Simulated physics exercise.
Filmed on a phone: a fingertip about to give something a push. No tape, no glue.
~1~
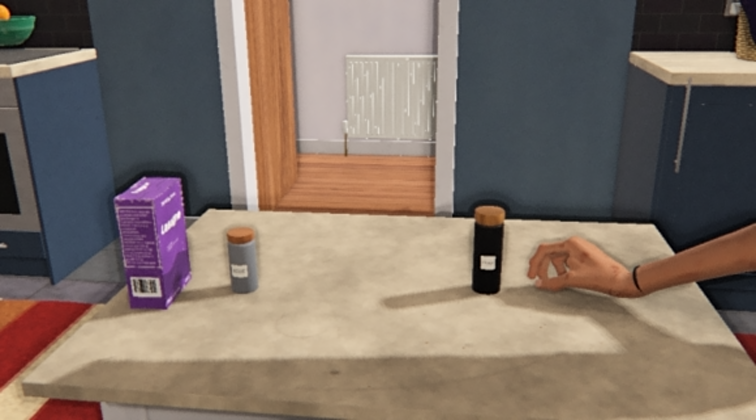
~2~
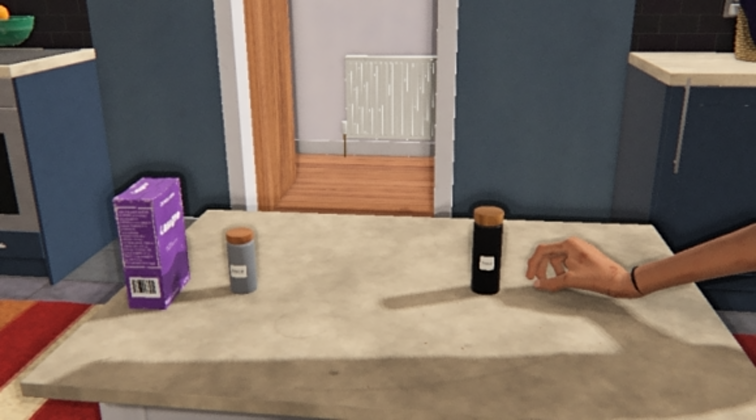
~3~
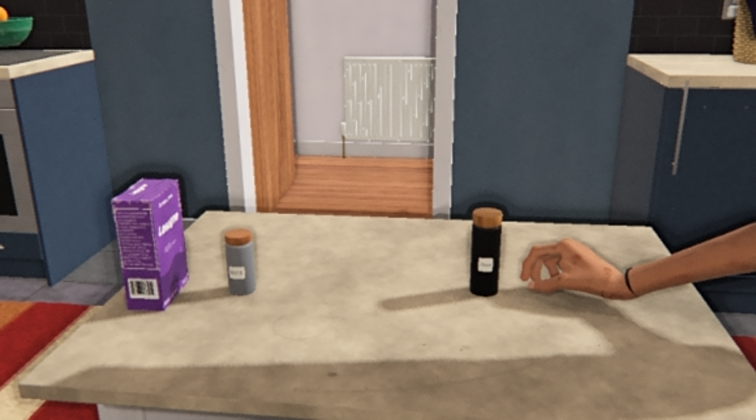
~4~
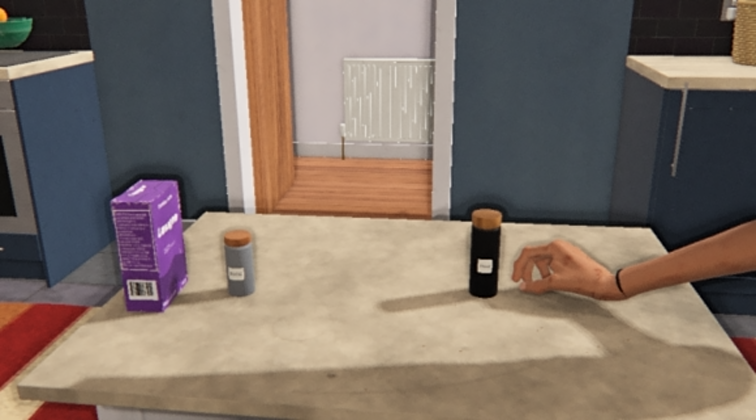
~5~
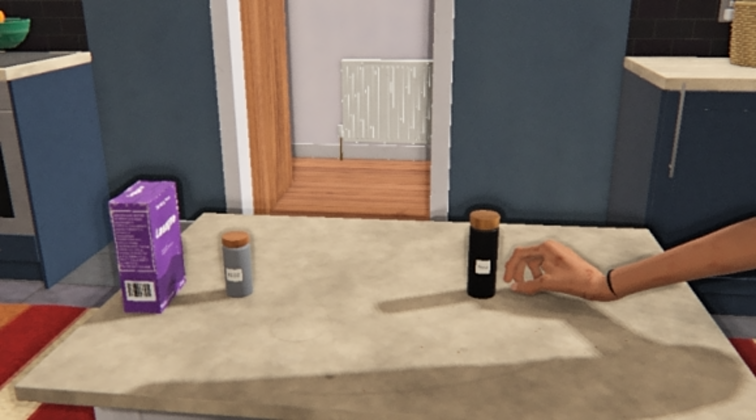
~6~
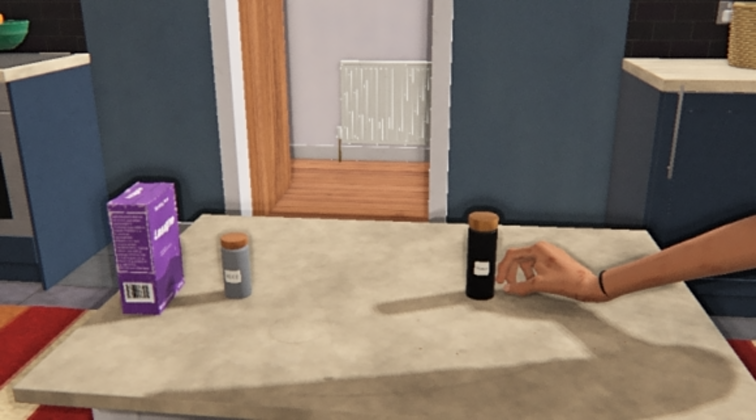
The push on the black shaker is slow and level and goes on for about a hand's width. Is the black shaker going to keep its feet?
The black shaker keeps standing.
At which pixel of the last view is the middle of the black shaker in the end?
Near (404, 253).
Then, 0.20 s past the last view, black shaker displaced a little near (471, 256).
Then, 0.50 s past the last view, black shaker displaced about its own width near (448, 255).
Then, 0.80 s past the last view, black shaker displaced well along near (424, 254).
Then, 1.10 s past the last view, black shaker displaced well along near (403, 253).
Finally, moved from the start, black shaker. Final places as the last picture's camera would see them, black shaker near (404, 253).
